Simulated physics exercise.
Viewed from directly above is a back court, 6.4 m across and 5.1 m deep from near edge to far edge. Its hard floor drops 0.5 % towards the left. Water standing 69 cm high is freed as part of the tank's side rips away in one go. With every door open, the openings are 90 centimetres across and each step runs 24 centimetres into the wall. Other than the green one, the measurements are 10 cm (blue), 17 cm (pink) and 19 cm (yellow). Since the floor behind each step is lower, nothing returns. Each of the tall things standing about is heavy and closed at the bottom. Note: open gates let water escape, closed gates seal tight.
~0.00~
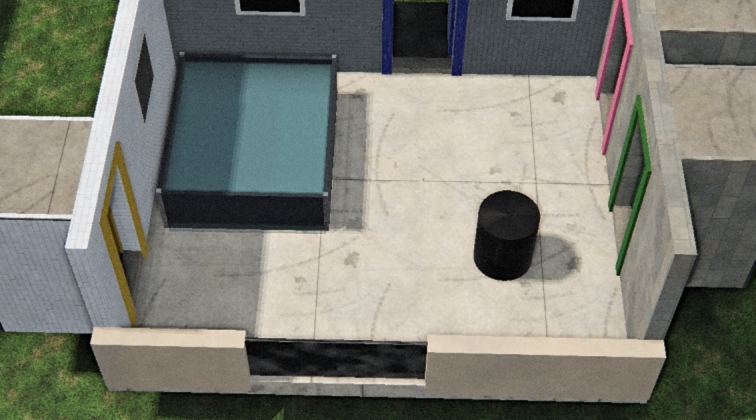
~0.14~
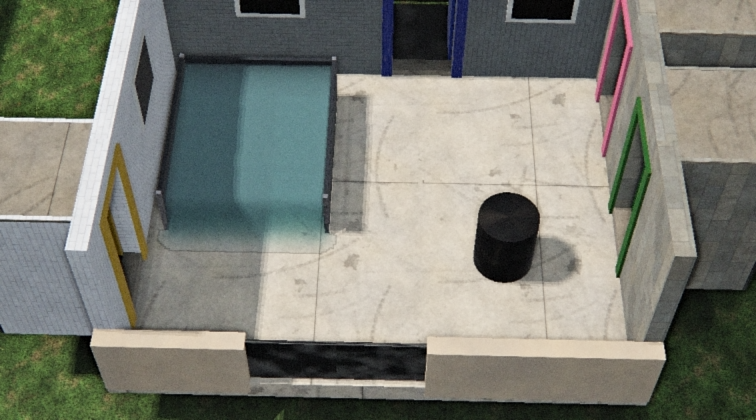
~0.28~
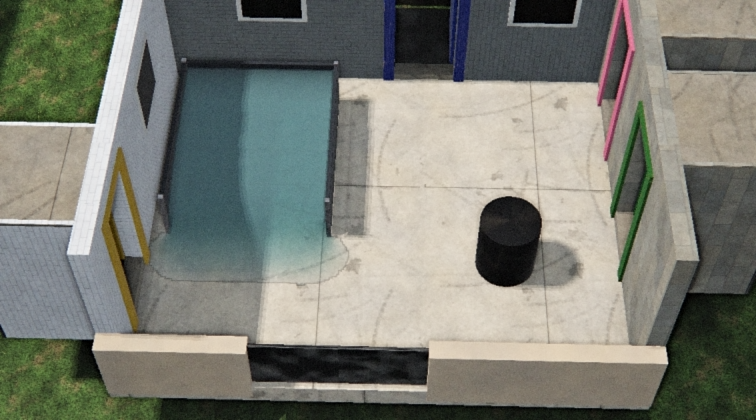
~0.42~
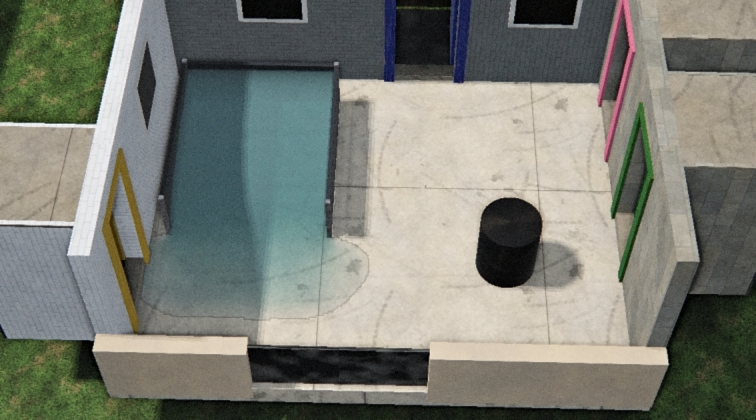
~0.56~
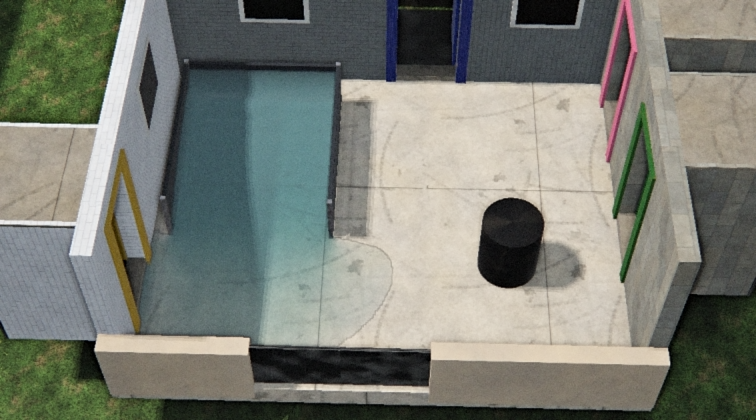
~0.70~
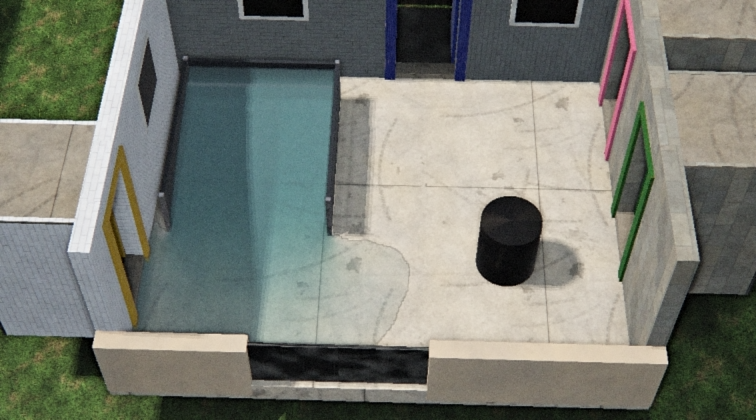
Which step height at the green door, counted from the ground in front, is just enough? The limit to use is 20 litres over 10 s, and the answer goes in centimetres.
A height of roughly 12 cm is just enough.
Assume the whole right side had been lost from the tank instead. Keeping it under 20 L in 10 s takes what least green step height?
At least roughly 25 centimetres tall.
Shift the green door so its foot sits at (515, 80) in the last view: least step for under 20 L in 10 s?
Close to 19 cm at the least.
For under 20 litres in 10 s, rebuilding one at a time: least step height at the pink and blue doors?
About 13.5 cm at pink and 10.5 cm at blue.
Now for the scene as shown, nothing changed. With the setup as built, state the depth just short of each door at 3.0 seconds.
Depths in cm - blue: 0, pink: 0, yellow: 36, green: 7.
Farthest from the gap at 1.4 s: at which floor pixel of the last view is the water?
Around (469, 374).
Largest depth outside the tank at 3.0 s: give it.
It gets to close to 36 centimetres there.
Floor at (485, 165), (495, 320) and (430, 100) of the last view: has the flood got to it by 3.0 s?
So the three spots come out spared, swamped, spared, in that order.
After 1.4 s water covers 30 % of the floor, deepest (56 cm) near (143, 366); it has not reached the green door.
After 3.0 s water covers 50 % of the floor, deepest (36 cm) near (144, 283); 7 cm at the green door, 0 litres in over its 16 cm step.
After 10.0 s water covers 100 % of the floor, deepest (22 cm) near (214, 85); 6 cm at the green door, 5 litres in over its 16 cm step.
At the green door as built, the water arrived by 3.0 s and peaked near 17 cm at 3.8 s.
Run again over the same 10 s with other heights there, 30 litres in over 11 cm, 7 litres over 15 cm. The limit of 20 litres is kept from about 12 cm up.
